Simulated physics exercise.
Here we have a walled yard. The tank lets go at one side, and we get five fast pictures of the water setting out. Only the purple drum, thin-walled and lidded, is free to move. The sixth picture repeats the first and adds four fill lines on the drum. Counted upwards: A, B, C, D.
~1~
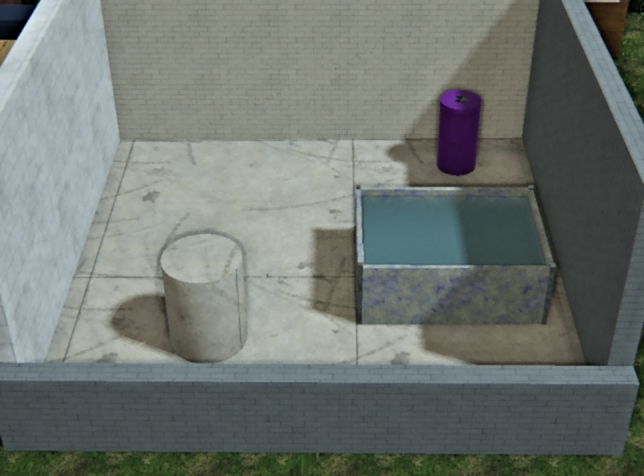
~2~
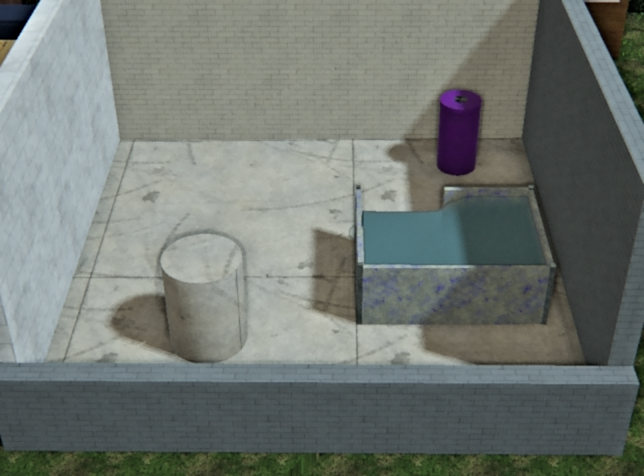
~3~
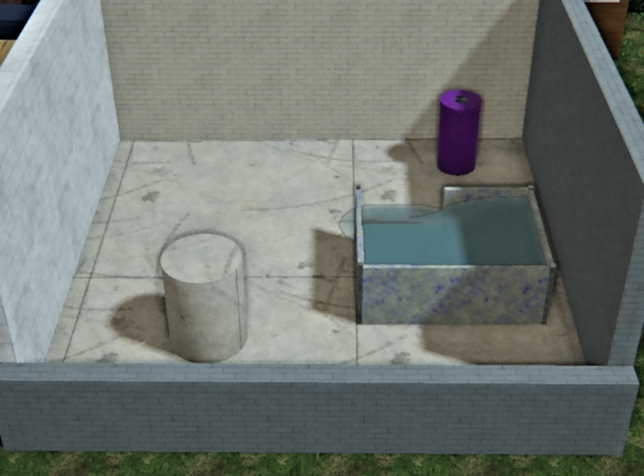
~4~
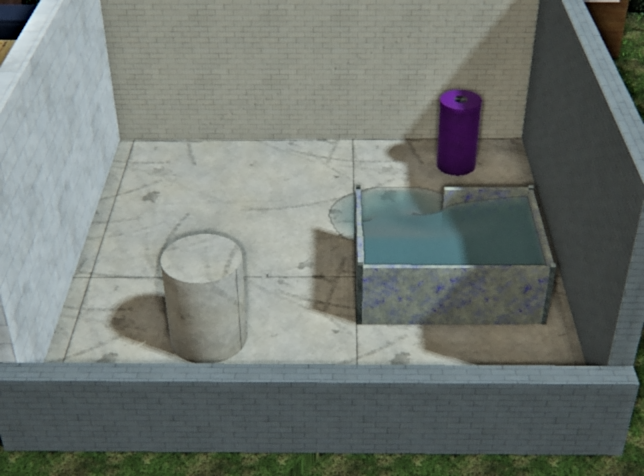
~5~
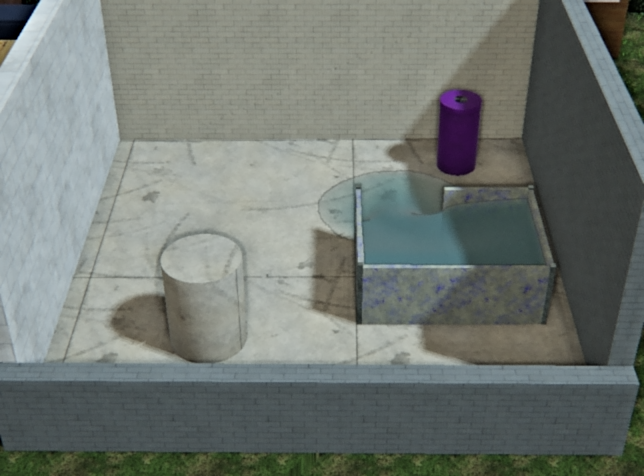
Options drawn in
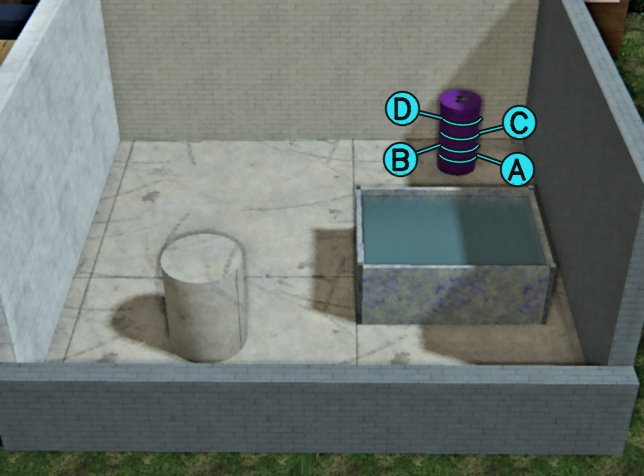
To begin with, a full tank of water sits in a walled yard, with a purple drum behind it and a pale cylinder to the left. Most of the tank's back side opens, and water pours out, spreading in a rounded sheet behind and leftward while the drum stays still.
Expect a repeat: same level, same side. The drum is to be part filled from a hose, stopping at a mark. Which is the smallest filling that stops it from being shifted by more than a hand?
A is the one.
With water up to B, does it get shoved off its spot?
No, that is safe.
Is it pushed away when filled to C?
No.
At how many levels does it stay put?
All of them.
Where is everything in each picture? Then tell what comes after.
Lid of the purple drum at (462, 99); tank full, its middle at (450, 231).
Water covers 2 % of the ground, mostly out of sight from here.
Water covers 3 % of the ground and is seen nearest the drum at (347, 220).
Water covers 6 % of the ground and is seen nearest the drum at (347, 201).
Lid of the purple drum at (462, 99); water covers 9 % of the ground and is seen nearest the drum at (397, 173).
On the marked copy, A at (459, 162); B at (460, 151); C at (461, 139); D at (462, 125); from the bottom up A, B, C, D.
With A, it does not move.
With B, it does not move.
With C, it does not move.
With D, it does not move.
